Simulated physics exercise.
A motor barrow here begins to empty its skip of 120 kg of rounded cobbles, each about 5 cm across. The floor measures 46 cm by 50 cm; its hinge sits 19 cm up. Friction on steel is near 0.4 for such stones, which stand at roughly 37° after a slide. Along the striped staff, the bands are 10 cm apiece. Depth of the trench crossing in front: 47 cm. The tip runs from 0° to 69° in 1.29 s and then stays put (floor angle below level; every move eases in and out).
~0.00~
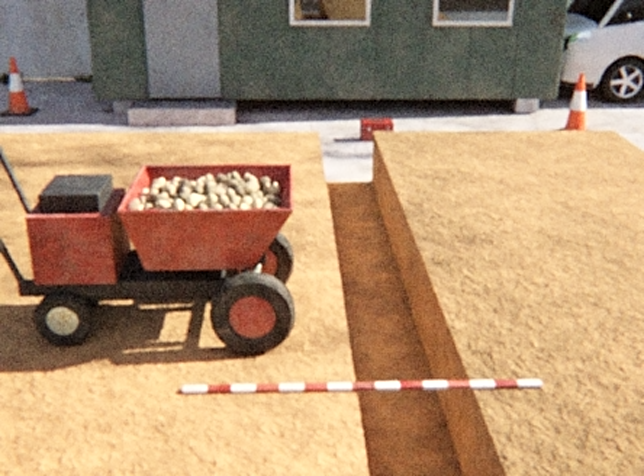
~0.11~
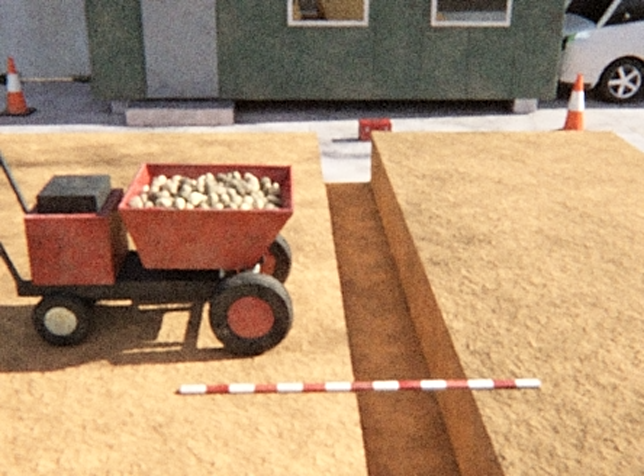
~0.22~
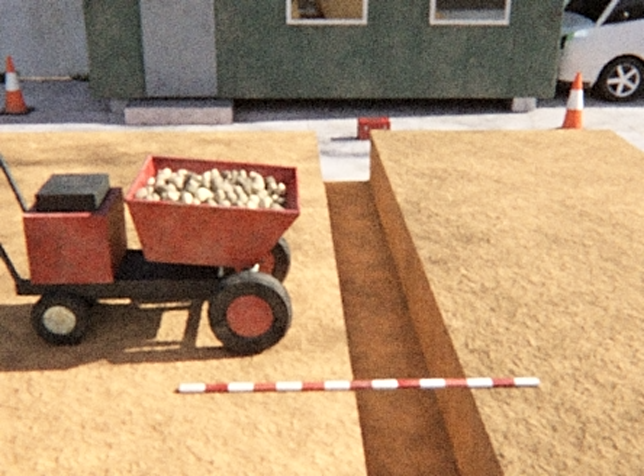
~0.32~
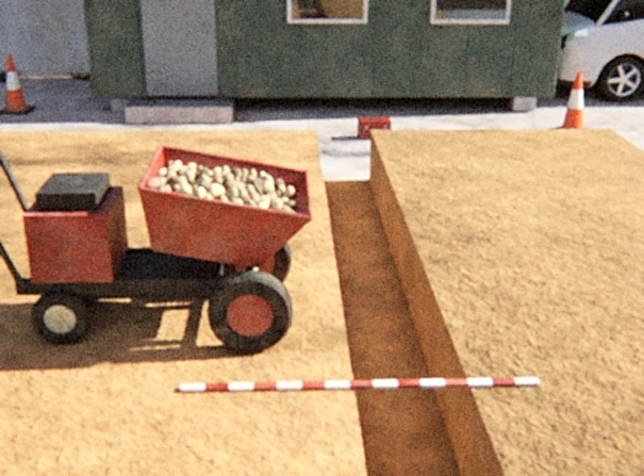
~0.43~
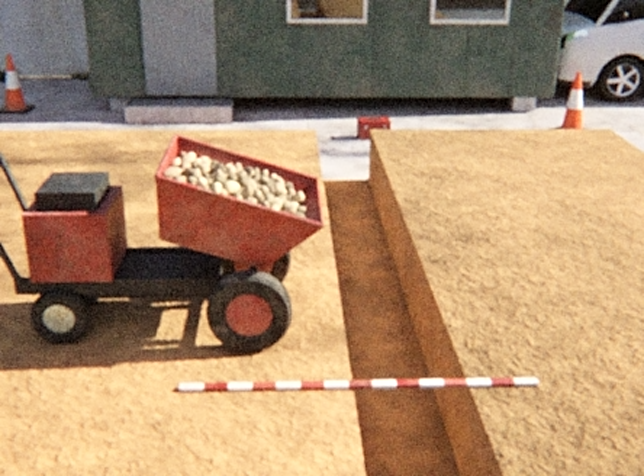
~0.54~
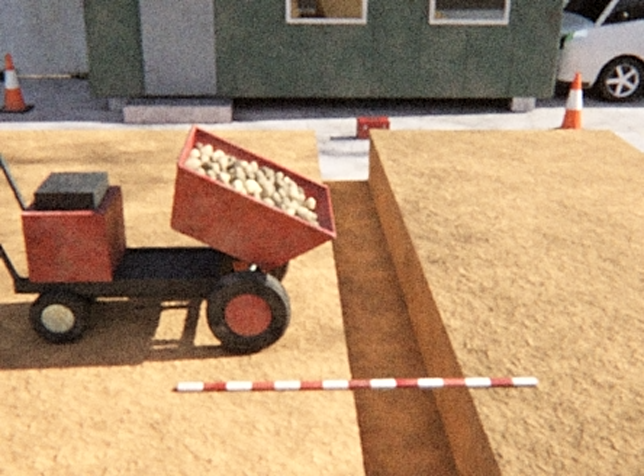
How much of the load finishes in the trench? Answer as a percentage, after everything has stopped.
Some 90 per cent of it.
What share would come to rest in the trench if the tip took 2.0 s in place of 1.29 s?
It would come to roughly 90 per cent.
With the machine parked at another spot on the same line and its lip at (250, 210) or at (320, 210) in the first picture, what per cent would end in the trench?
About 85 and 85 per cent.
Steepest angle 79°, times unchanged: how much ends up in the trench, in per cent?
I'd expect around 100 in a hundred.
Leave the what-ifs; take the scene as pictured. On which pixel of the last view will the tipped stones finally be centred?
I'd point to around (394, 387).
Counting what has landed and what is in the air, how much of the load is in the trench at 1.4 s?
Around 35 per cent of it.
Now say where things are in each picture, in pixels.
In the first picture, the skip is at 0°, its lip at (292, 211); the top of the load is at (213, 186).
In the second picture, lip at (293, 212), floor tilted 1°, highest stones at (207, 185); the stones move at 0.2 m/s on average.
In the third picture, the skip is at 5°, its lip at (300, 214); the top of the load is at (195, 180); the stones move at 0.3 m/s on average.
In the fourth picture, the skip is at 11°, its lip at (311, 218); the top of the load is at (190, 174); the stones move at 0.5 m/s on average.
In the fifth picture, the skip is at 18°, its lip at (323, 226); the top of the load is at (190, 165); the stones move at 0.6 m/s on average.
In the sixth picture, the skip is at 26°, its lip at (335, 237); the top of the load is at (202, 156); the stones move at 0.6 m/s on average.
After 1.0 s the floor is at 58°; 99 % in the skip, 1 % in the trench; the foremost stones are at (376, 274).
After 1.4 s the floor is at 69°; 67 % in the skip, 33 % in the trench; the foremost stones are at (436, 374).
After 1.7 s the floor is at 69°; 42 % in the skip, 58 % in the trench; the foremost stones are at (434, 392).
After 3.7 s the floor is at 69°; 10 % in the skip, 90 % in the trench; the foremost stones are at (429, 380).
